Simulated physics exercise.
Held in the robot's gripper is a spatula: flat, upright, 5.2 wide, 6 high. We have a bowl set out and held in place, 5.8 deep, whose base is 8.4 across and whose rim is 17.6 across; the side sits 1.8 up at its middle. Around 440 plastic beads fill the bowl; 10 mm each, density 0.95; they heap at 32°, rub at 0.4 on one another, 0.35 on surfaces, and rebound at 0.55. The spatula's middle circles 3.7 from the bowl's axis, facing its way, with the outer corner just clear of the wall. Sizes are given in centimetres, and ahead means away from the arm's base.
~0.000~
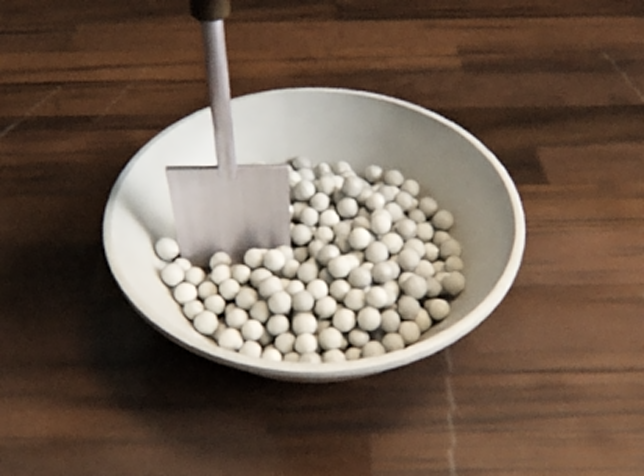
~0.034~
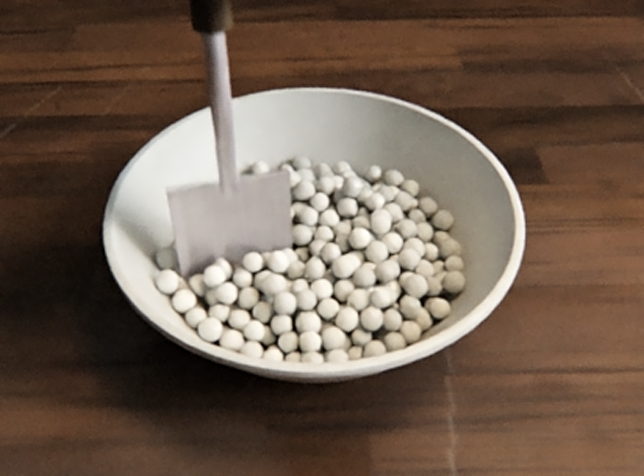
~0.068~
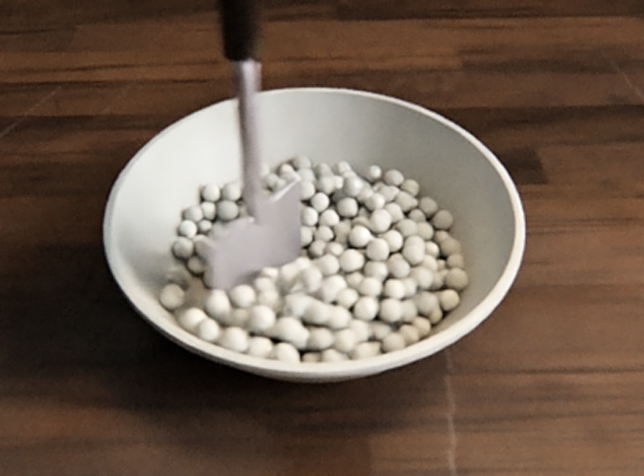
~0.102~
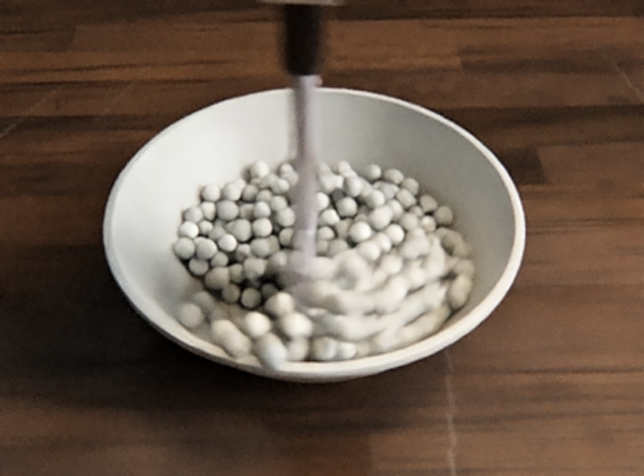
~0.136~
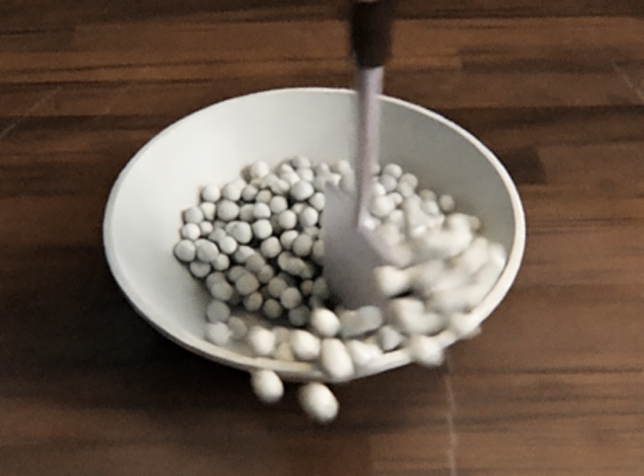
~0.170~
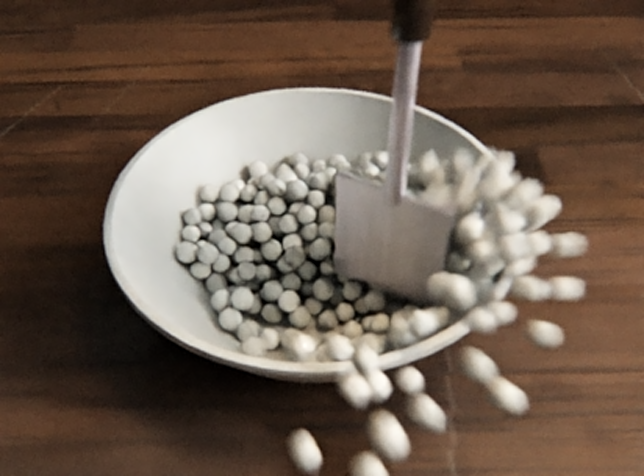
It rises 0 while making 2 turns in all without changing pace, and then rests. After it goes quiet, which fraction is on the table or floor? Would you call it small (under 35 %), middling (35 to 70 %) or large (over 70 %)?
I would call it middling.
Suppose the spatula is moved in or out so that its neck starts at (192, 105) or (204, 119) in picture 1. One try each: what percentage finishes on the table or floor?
I'd put it at around 20 and 40 percent.
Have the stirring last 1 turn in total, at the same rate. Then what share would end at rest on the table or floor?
It would be around 40 per cent.
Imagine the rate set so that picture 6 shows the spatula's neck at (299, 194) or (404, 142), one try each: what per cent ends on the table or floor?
Well, about 20 percent the first time and about 60 percent the second.
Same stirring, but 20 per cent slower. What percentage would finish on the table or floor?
Estimated share: Near 45 %.
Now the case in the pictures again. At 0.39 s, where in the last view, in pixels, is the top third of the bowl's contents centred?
Near (173, 249).
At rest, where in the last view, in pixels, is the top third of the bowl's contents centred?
(258, 300).
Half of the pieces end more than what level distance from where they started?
Around 19 centimetres.
After 0.39 s, 11° round, highest piece 10 above the table; 283 in the bowl, 97 on the table or floor, 61 in flight or on the tool.
After 0.61 s, 230° round, highest piece 9 above the table; 226 in the bowl, 198 on the table or floor, 17 in flight or on the tool.
After 0.91 s, 0° round, highest piece 5 above the table; 230 on the table or floor, 211 in the bowl.
After 1.61 s, 0° round, highest piece 5 above the table; 230 on the table or floor, 211 in the bowl.
In the end, 230 on the table or floor, 211 in the bowl. That is 52 % on the table or floor.
